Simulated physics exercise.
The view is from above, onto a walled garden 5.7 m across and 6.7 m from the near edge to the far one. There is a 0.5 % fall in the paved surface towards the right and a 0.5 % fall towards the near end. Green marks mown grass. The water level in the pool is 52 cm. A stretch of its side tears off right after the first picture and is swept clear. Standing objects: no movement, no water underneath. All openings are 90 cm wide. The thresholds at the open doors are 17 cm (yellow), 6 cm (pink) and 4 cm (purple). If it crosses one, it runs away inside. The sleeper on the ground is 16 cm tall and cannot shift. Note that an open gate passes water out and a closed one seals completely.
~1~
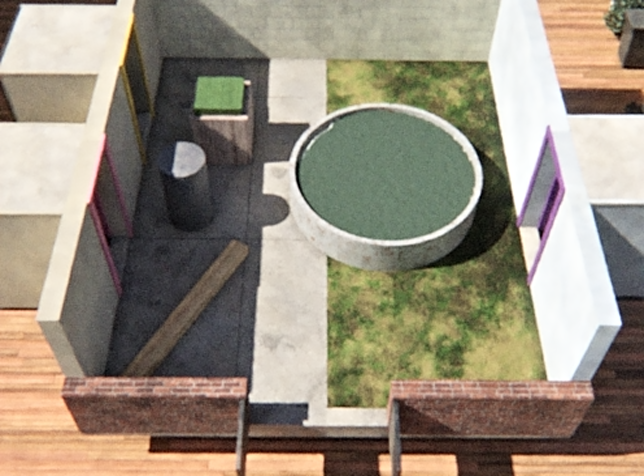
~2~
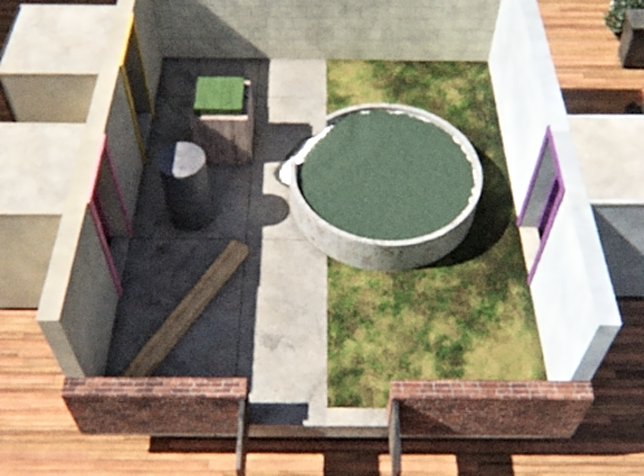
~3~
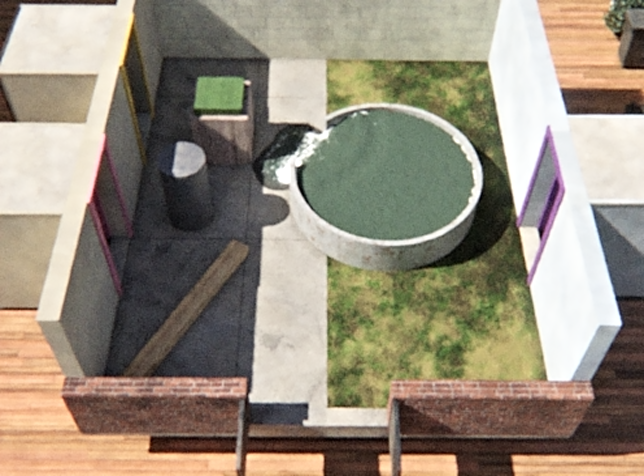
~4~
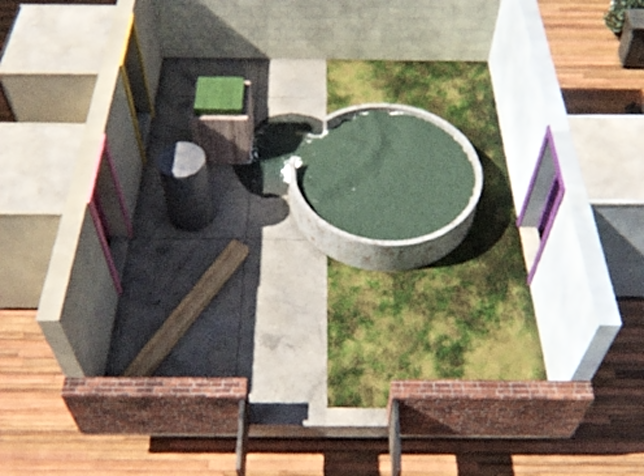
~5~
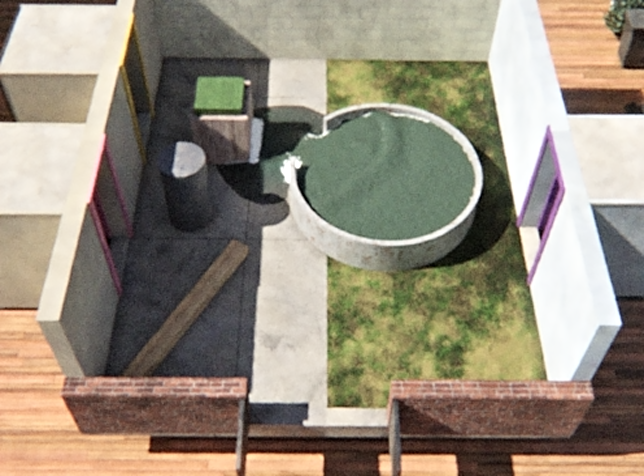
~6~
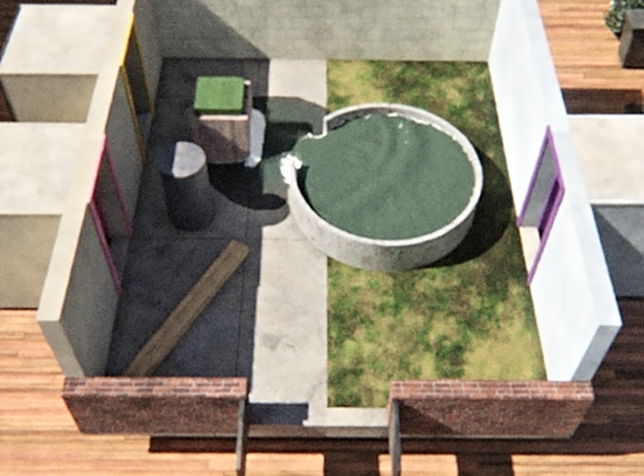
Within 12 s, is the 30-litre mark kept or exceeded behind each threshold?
Yellow door: Kept, pink door: Exceeded, purple door: Kept.
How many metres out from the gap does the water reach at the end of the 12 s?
That works out near 5.0 m.
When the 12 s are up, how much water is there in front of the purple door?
It averages close to 5.5 centimetres.
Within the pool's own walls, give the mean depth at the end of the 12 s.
Around 13 cm on average.
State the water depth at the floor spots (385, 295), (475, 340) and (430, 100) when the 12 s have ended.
Around 3 cm, 4 cm and 8 cm, in the order given.
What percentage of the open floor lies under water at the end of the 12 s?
About 95 per cent.
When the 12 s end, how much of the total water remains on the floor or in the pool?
Roughly 94 percent.
A moment later water covers 20 % of the floor and is deepest (38 cm) near (261, 155); yellow door not reached, pink door not reached, purple door not reached.
Soon after water covers 25 % of the floor and is deepest (36 cm) near (261, 155); yellow door 3 cm at the sill, 0 L in, pink door 1 cm at the sill, 0 L in, purple door not reached.
Next water covers 45 % of the floor and is deepest (26 cm) near (261, 155); yellow door 10 cm at the sill, 0 L in, pink door 3 cm at the sill, 0 L in, purple door not reached.
Later on water covers 70 % of the floor and is deepest (18 cm) near (121, 367); yellow door 10 cm at the sill, 0 L in, pink door 10 cm at the sill, 1 L in, purple door not reached.
At the end water covers 95 % of the floor and is deepest (14 cm) near (119, 379); yellow door 8 cm at the sill, 0 L in, pink door 11 cm at the sill, 78 L in, purple door 5 cm at the sill, 3 L in.
